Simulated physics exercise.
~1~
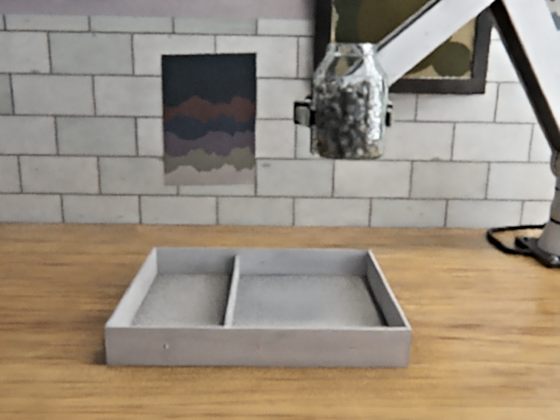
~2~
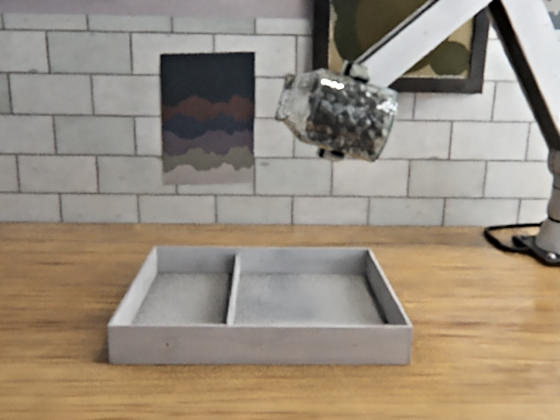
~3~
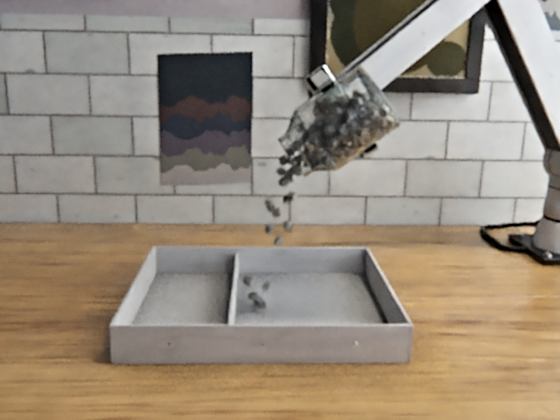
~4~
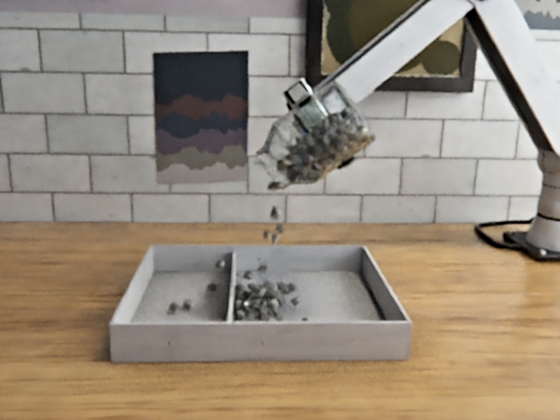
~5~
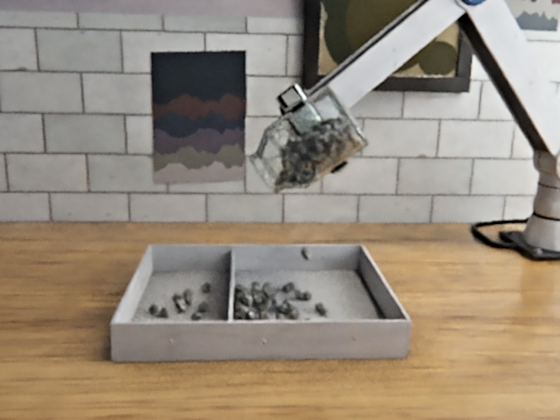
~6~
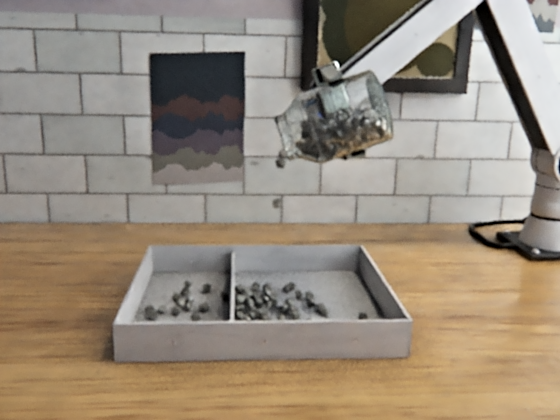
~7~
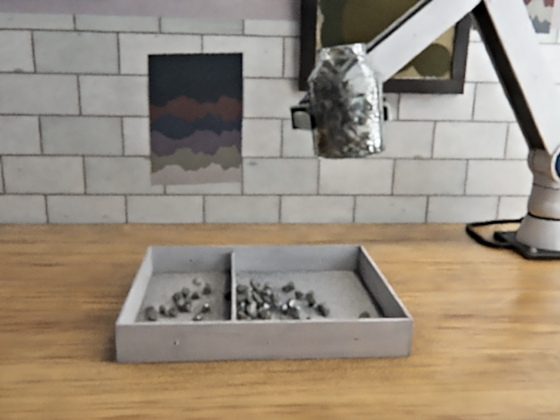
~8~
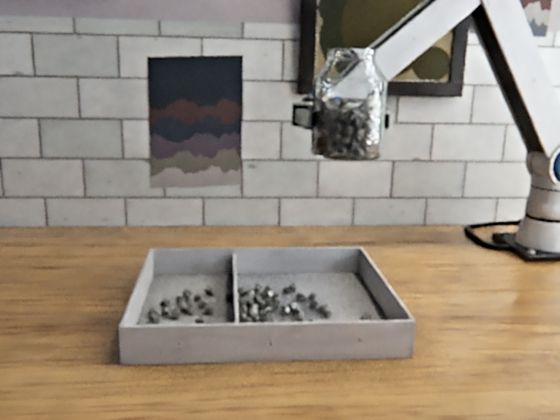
A robotic arm tips a glass jar, spills grey pebbles into both sections of a divided tray, then rights the partly filled jar.
